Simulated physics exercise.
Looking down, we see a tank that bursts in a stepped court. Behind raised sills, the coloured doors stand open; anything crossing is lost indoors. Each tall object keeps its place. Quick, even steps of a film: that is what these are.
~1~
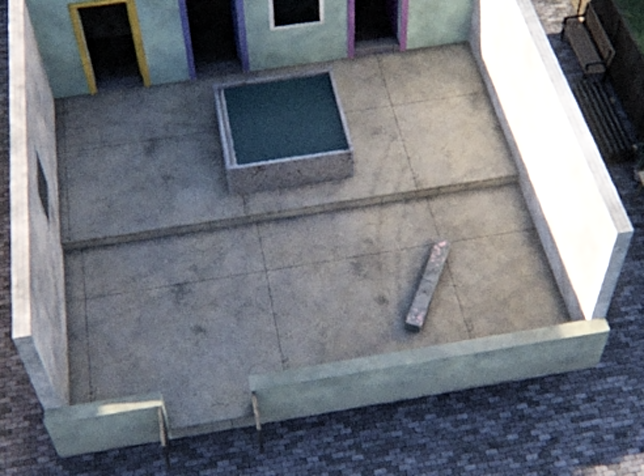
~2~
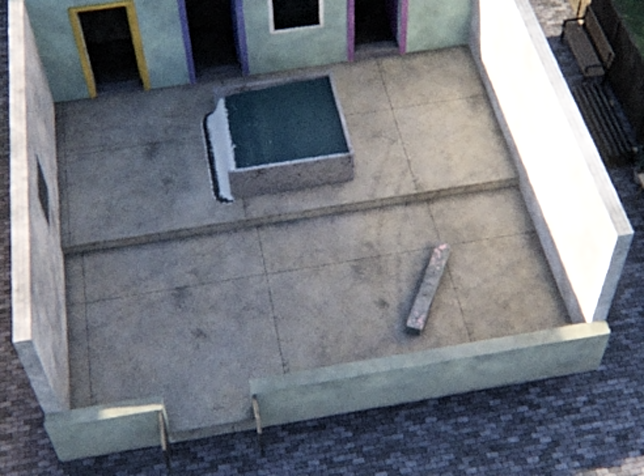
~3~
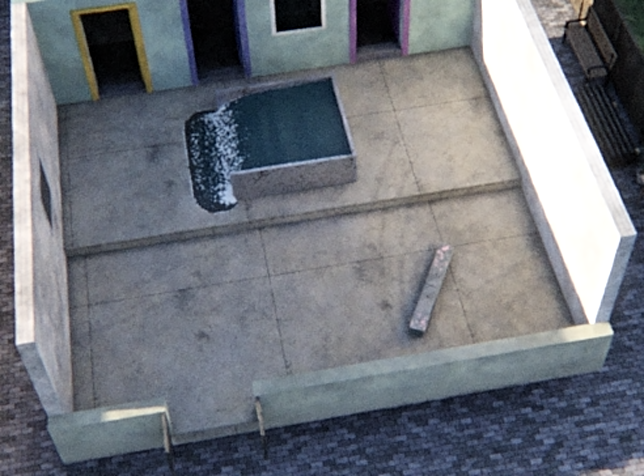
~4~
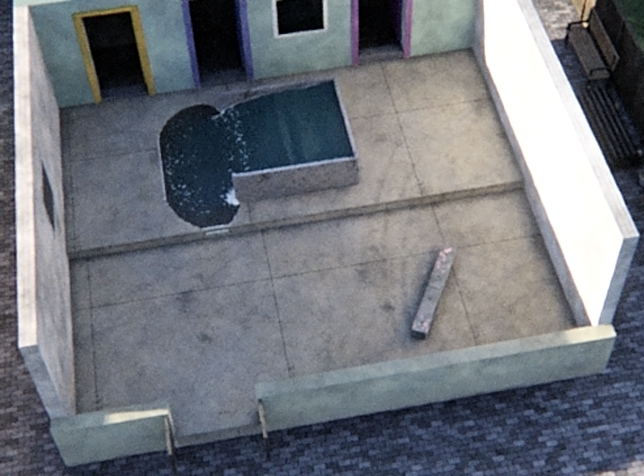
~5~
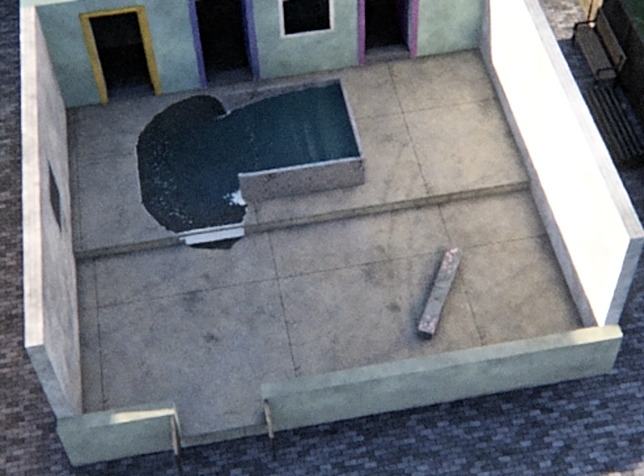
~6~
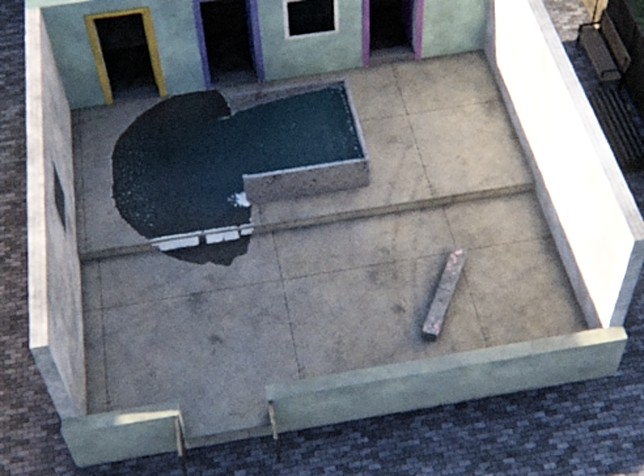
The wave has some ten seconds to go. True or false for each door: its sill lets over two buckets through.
The yellow door true; the blue door false; the purple door false.
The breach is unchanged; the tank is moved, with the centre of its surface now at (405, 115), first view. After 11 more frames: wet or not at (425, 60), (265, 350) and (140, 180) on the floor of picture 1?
So, in the order given, I'd say unaffected, unaffected, soaked through.
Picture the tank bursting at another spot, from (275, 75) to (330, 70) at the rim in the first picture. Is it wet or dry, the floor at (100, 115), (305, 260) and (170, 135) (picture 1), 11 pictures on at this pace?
Respectively: Drenched, parched and drenched.
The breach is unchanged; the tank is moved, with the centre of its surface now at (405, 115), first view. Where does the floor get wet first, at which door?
The door in question is the one in blue.
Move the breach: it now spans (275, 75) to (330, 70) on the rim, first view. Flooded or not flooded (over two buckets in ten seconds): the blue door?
Here the blue door remains short.
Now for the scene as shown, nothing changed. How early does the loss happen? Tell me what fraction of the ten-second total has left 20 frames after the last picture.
I'd estimate close to 20 per cent.
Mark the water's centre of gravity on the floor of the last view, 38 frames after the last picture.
Around (200, 223).
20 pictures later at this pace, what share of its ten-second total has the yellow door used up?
My estimate: Close to 55 per cent.
A moment on, water covers 25 % of the floor; the yellow door wet at the sill, nothing in, the blue door not reached, the purple door not reached.
Next, water covers 25 % of the floor; the yellow door under two buckets in, the blue door not reached, the purple door not reached.
Then, water covers 30 % of the floor; the yellow door over two buckets in, the blue door wet at the sill, nothing in, the purple door not reached.
Later, water covers 55 % of the floor; the yellow door far over two buckets in, the blue door wet at the sill, nothing in, the purple door wet at the sill, nothing in.
In the end, water covers 80 % of the floor; the yellow door far over two buckets in, the blue door wet at the sill, nothing in, the purple door wet at the sill, nothing in.
